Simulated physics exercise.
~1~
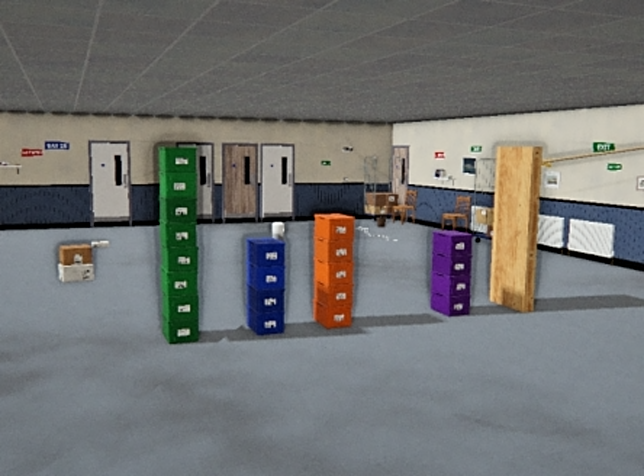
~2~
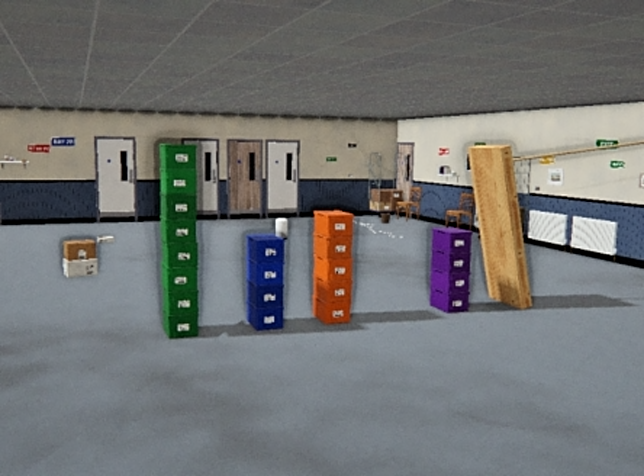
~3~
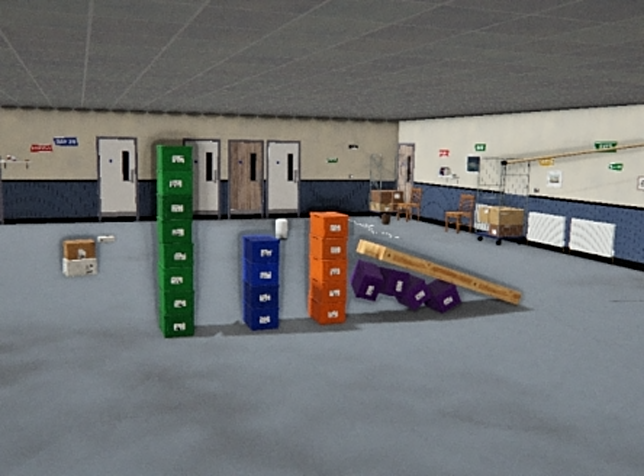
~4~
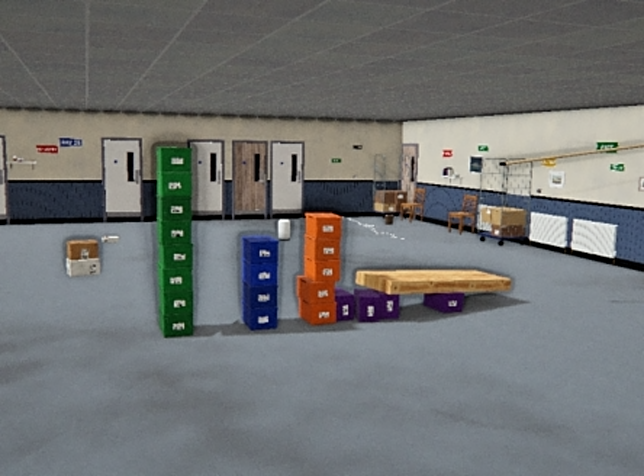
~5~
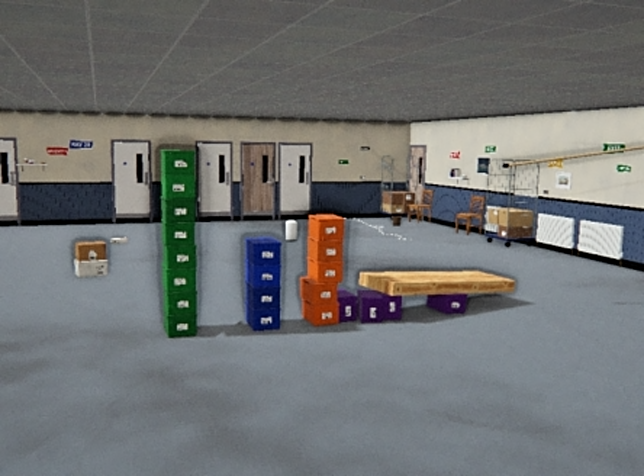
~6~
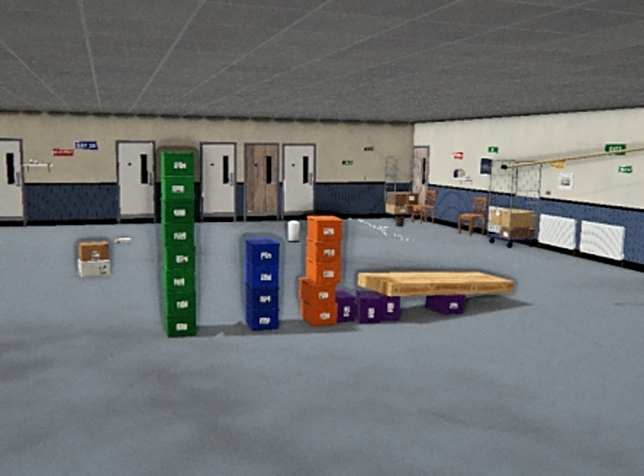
A tall wooden board stands on end at the right of a row of stacked, lidded totes in a wide, grey-floored hall, seen from the front by a slightly drifting camera. To its left are purple, orange, blue and green stacks, the green one tallest, with doors along the back wall. The board leans left, then topples onto the purple stack, knocking its upper totes over toward the orange one. It settles nearly flat on top of the purple totes, three of them tipped beside the orange stack's base. The orange, blue and green stacks remain standing.
